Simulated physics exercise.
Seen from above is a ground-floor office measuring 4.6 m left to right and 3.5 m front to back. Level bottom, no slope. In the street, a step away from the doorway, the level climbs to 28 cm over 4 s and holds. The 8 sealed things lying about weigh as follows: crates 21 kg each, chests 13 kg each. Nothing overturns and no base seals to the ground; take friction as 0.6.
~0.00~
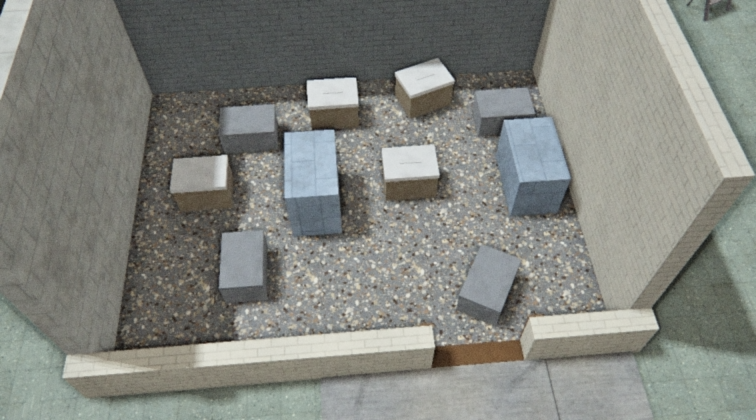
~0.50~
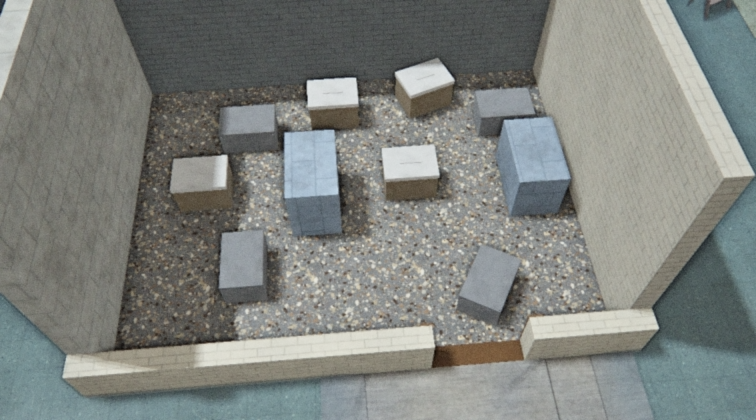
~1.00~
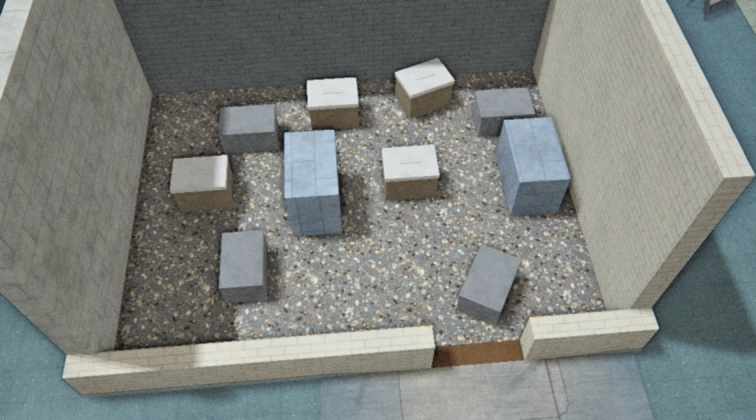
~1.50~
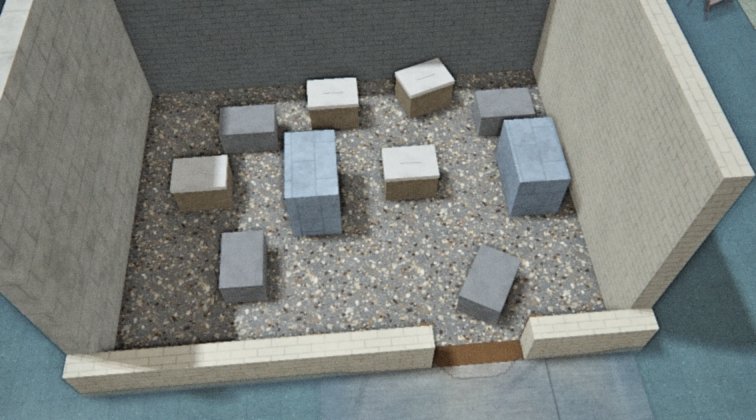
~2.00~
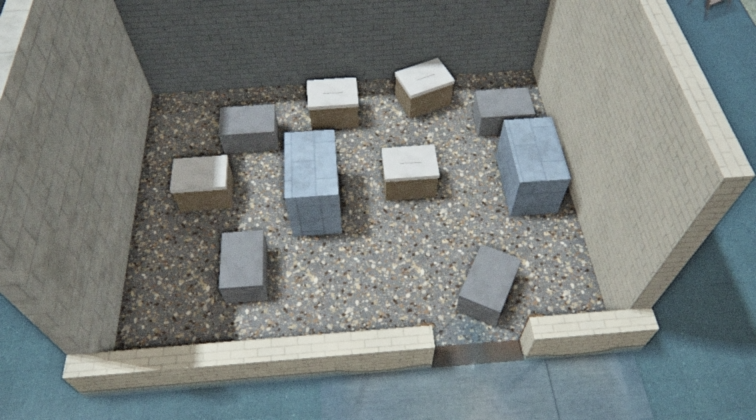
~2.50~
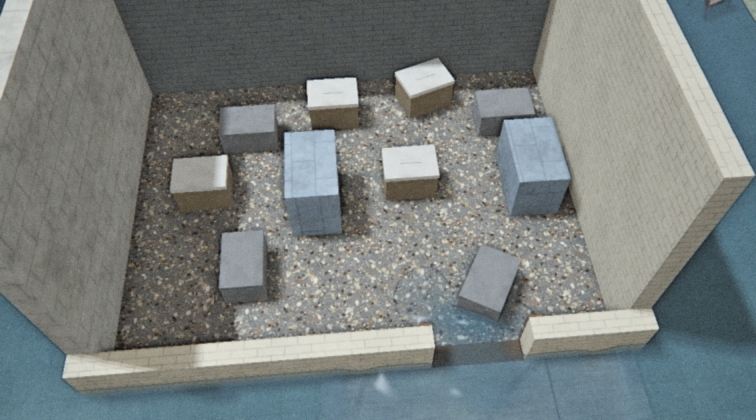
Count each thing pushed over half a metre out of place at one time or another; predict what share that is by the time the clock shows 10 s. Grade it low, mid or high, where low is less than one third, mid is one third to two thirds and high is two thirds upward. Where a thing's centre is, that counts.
Grade: Mid.
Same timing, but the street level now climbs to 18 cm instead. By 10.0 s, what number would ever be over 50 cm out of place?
In that case the number is 1.
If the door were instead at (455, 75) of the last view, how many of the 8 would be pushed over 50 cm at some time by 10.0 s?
Then the count would be 3.
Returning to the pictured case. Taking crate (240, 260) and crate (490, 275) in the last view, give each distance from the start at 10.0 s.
They've ended up 0 cm and 250 cm away, in that order.
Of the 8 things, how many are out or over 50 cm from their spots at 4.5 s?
I count 1.
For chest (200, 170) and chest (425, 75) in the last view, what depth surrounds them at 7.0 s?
First about 2 cm, second about 12 cm.
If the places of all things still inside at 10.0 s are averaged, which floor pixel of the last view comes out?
Near (285, 159).
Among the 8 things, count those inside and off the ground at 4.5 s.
I'd say 0 of them.
After 3.5 s 0 of 8 are over 50 cm from their spots; 0 afloat.
After 4.5 s 1 of 8 are over 50 cm from their spots; 0 afloat.
After 7.0 s 2 of 8 are over 50 cm from their spots; 4 afloat.
After 10.0 s 4 of 8 are over 50 cm from their spots, and 4 have been at some point; 5 afloat.
